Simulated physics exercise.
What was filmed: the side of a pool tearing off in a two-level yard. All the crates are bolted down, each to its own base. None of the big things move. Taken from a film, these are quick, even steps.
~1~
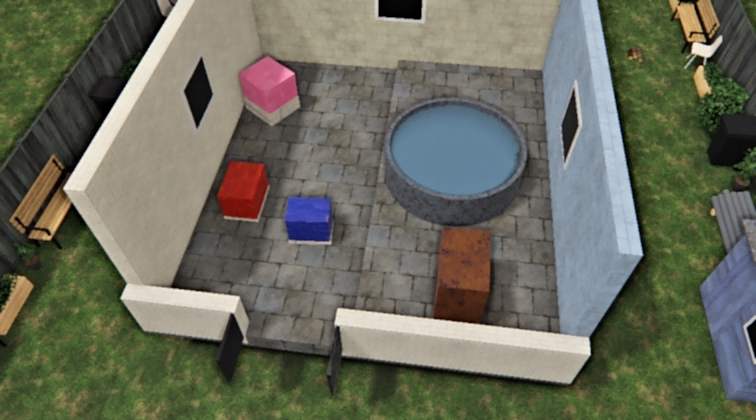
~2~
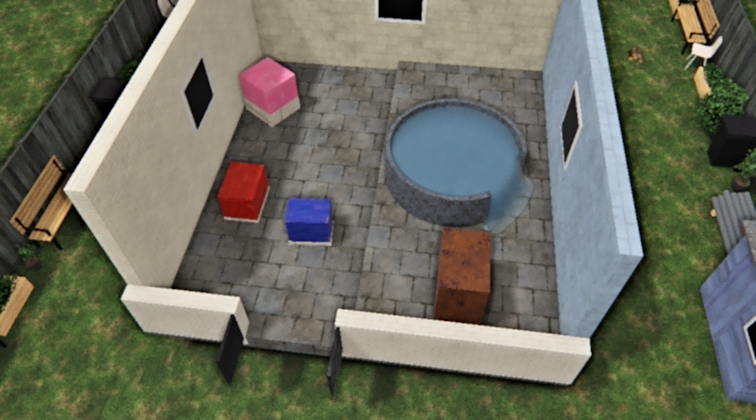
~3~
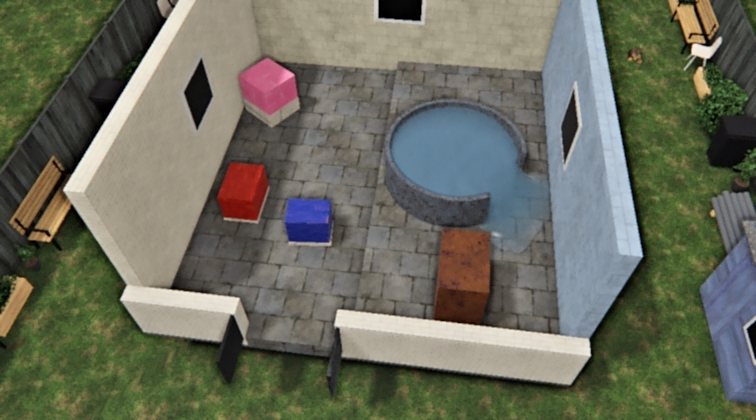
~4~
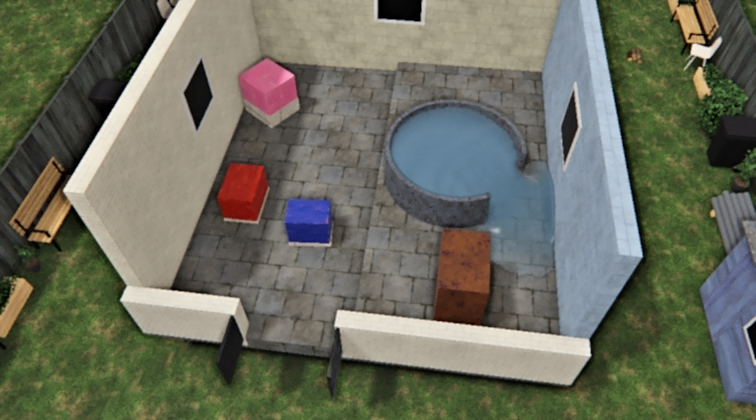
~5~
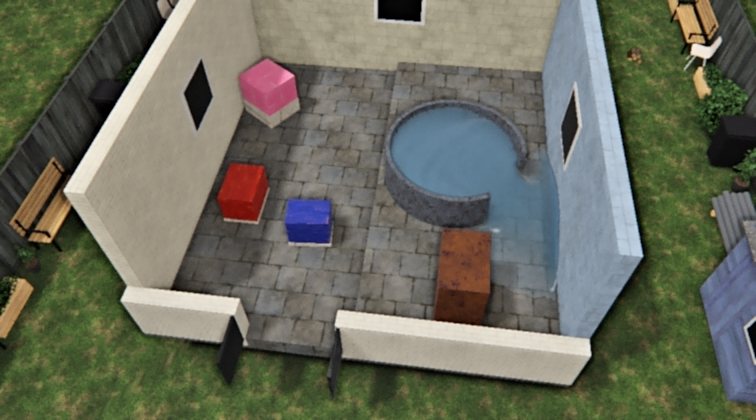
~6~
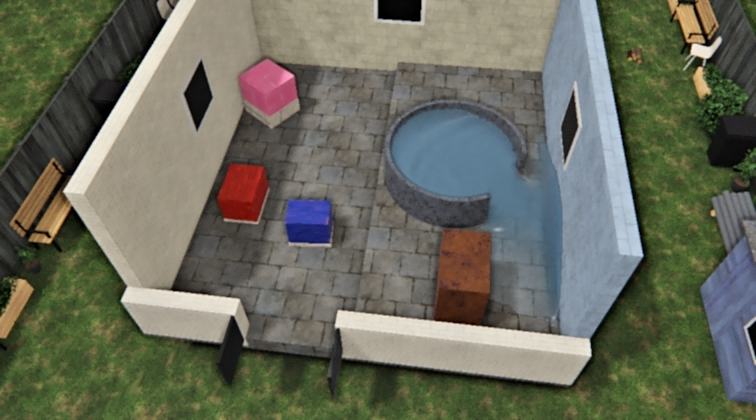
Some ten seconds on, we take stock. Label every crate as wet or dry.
Pink crate: Dry; blue crate: Wet; red crate: Wet.
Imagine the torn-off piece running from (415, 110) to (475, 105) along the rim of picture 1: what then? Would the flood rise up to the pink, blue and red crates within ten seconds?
The pink crate is flooded, the blue crate is flooded and the red crate is flooded.
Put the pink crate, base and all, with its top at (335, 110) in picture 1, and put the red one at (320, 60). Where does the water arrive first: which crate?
I'd say it is the blue-painted one.
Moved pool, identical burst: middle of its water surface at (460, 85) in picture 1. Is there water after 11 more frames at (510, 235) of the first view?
My call is that the spot is drenched.
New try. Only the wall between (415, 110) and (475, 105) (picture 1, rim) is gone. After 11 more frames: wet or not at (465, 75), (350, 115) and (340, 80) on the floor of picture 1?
In order: Swamped, swamped, swamped.
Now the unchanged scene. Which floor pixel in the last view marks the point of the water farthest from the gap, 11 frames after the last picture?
I'd say around (268, 314).
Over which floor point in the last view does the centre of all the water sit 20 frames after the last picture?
Somewhere around (469, 206) in the last view.
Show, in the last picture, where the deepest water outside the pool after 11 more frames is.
Close to (549, 338), I'd say.
A moment on, water covers 15 % of the floor; the pink crate not reached, the blue crate not reached, the red crate not reached.
Next, water covers 25 % of the floor; the pink crate not reached, the blue crate not reached, the red crate not reached.
Then, water covers 50 % of the floor; the pink crate not reached, the blue crate water round its plinth, the red crate not reached.
Later, water covers 90 % of the floor; the pink crate water round its plinth, the blue crate water round its plinth, the red crate water round its plinth.
In the end, water covers 95 % of the floor; the pink crate stayed above the water, the blue crate was topped, the red crate was topped.
